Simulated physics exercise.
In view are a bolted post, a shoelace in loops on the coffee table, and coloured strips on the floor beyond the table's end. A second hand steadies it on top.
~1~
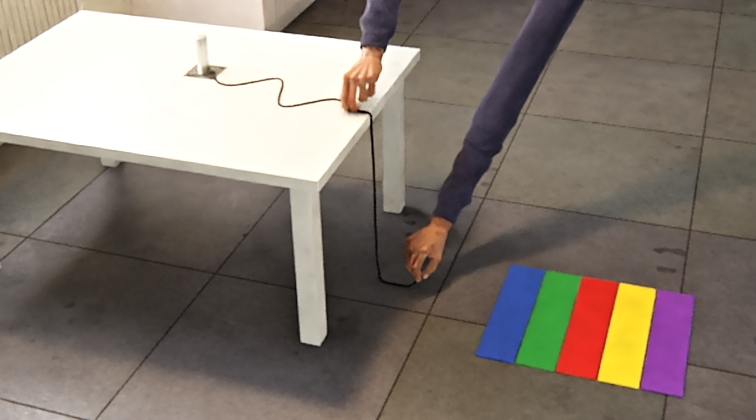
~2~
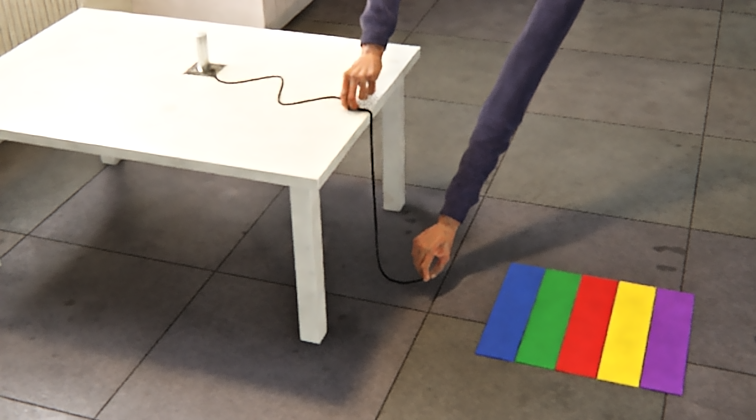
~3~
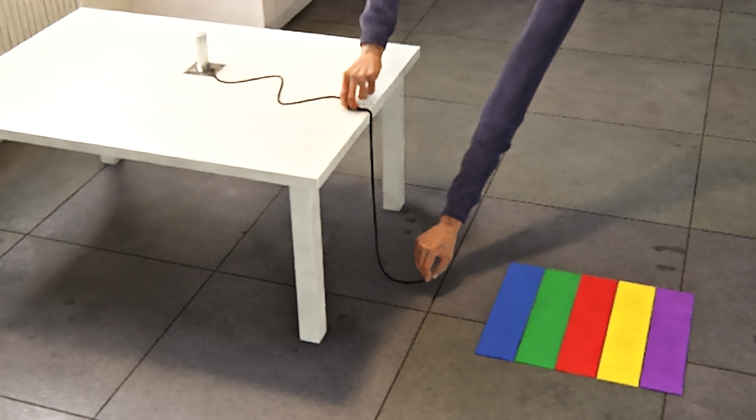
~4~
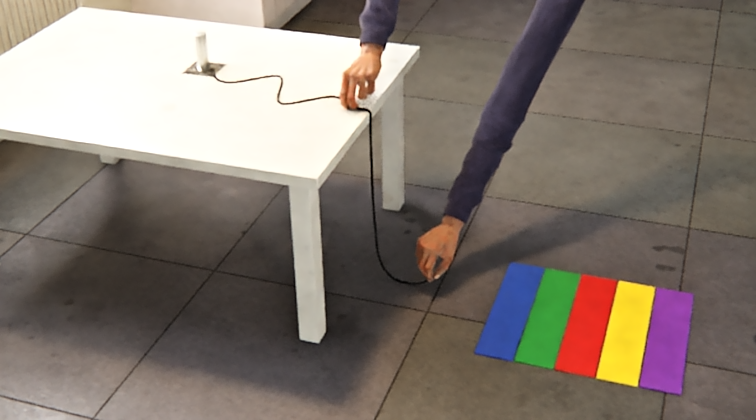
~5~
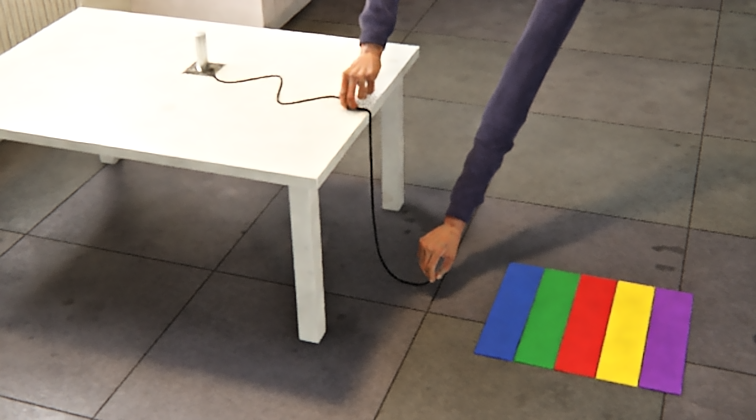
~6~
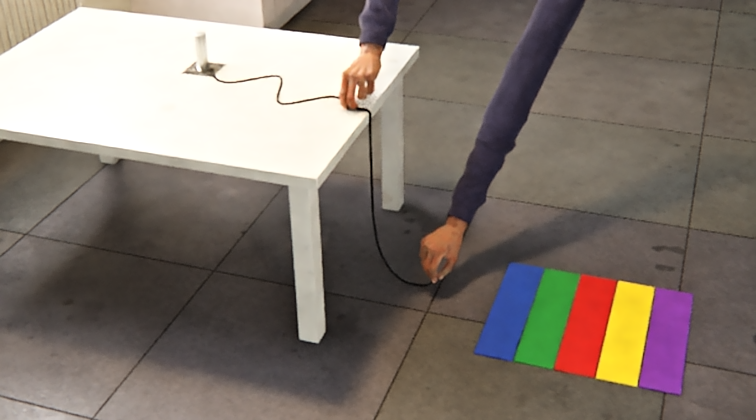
At the start, one hand rests on a black cord at the edge of a white table while the other holds its lower end near the floor, left of five coloured strips. The lower hand then shifts slightly right, drawing the end along, while the upper hand and the cord on the tabletop barely move.
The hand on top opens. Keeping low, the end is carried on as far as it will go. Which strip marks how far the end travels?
The yellow strip.
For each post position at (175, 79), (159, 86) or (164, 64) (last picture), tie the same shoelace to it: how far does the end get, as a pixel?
In pixels, the answers are (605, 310), (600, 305) and (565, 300).
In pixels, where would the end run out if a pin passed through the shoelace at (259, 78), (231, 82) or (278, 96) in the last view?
Pixel places, try by try: (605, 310), (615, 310), (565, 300).
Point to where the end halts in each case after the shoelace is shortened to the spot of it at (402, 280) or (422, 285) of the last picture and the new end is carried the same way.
(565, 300) and (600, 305).
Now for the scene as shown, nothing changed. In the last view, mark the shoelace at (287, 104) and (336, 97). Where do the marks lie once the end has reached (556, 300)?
(354, 98) and (381, 129), approximately.
Soon after, end near (556, 300); over green.
Then, end near (601, 308); over red.
At full stretch, end near (628, 313); over yellow. It gets as far as the yellow strip.
